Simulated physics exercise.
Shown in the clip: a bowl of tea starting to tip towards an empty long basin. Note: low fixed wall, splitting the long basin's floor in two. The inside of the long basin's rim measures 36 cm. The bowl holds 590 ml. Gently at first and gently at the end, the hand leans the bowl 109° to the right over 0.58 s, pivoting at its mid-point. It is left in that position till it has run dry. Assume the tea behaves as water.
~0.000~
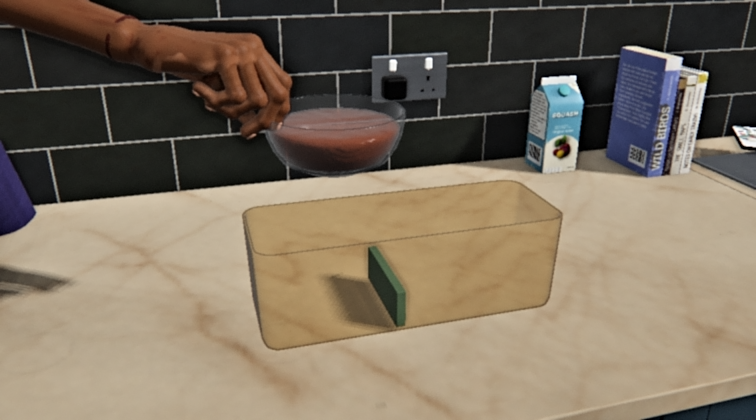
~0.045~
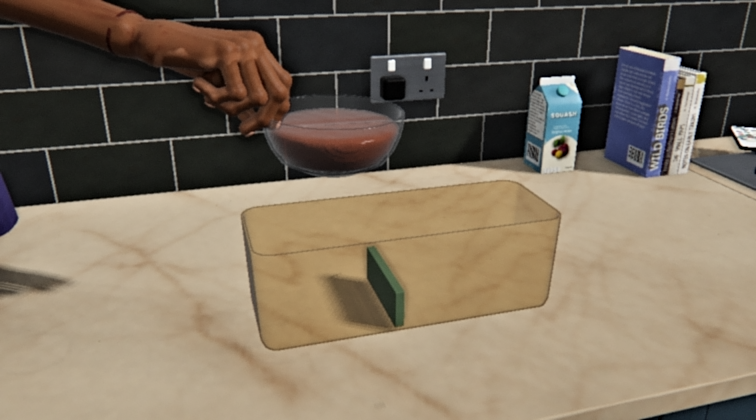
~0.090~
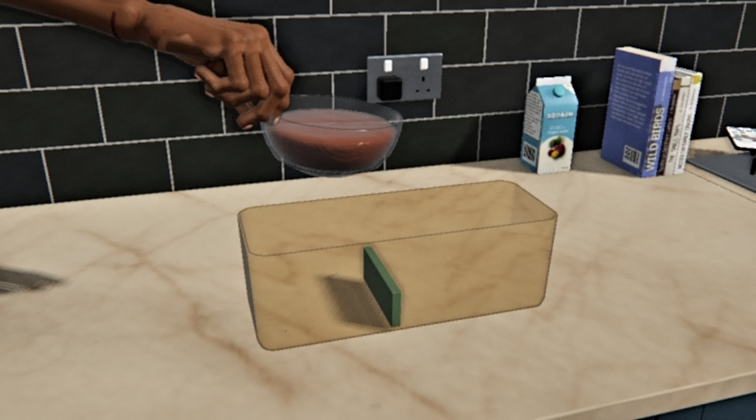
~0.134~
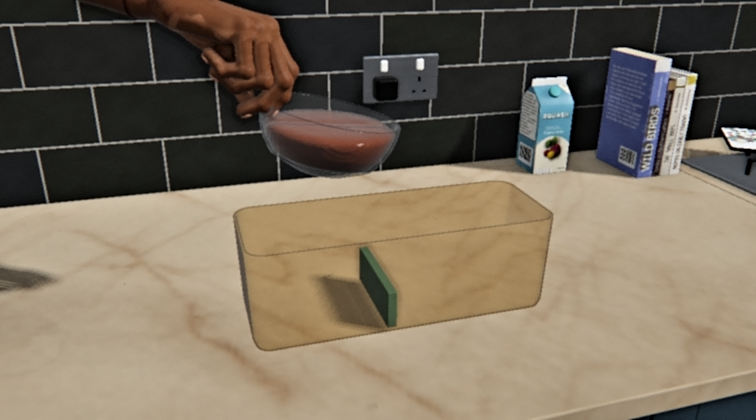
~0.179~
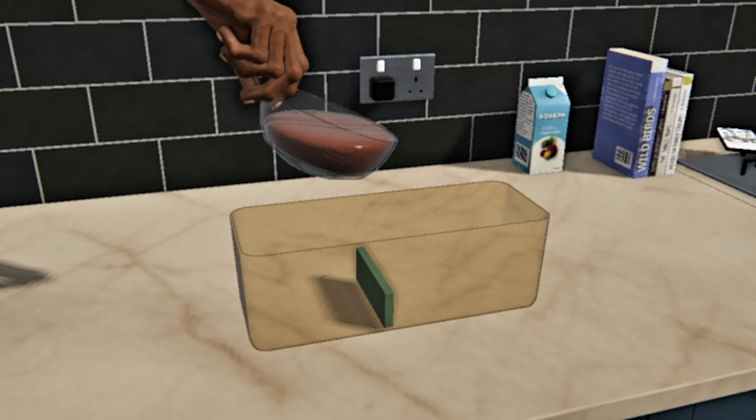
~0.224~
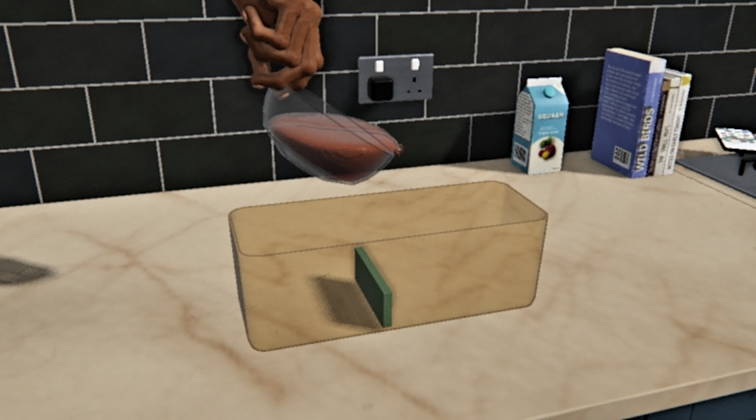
At first, a hand holds a clear bowl of reddish tea level above an empty, see-through long basin with a low green wall across its floor. Gently, then more steeply, the hand leans the bowl to the right, and the tea shifts towards the lowered right rim.
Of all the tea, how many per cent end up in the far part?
Roughly 84 per cent.
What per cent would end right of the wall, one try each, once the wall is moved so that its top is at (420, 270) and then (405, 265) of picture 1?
The first gives near 50 per cent and the second near 75 per cent.
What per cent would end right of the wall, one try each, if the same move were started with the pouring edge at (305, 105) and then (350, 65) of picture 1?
I'd say 15 percent on the first go, 55 percent on the next.
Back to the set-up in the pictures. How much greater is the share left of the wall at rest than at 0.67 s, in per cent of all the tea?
Close to 2% of the whole.
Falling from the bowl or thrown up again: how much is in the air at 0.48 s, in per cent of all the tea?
14 per cent.
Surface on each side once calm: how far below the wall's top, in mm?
The left side gives some 42 mm, the right side some 26 mm.
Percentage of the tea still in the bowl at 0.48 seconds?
Close to 6 in a hundred.
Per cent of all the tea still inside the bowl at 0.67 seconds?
I'd estimate some 0 per cent.
Then, 0.48 s in, the tilt is 101° and 6 per cent is still to pour, 1 is left of the wall and 78 right of it.
Then, 0.67 s in, the tilt is 109° and 0 per cent is still to pour, 14 is left of the wall and 83 right of it.
Then, 0.87 s in, the tilt is 109° and 0 per cent is still to pour, 15 is left of the wall and 84 right of it.
Then, 1.08 s in, the tilt is 109° and 0 per cent is still to pour, 15 is left of the wall and 84 right of it.
Finally, 15 per cent lies left of the wall, 84 right of it and 1 outside.
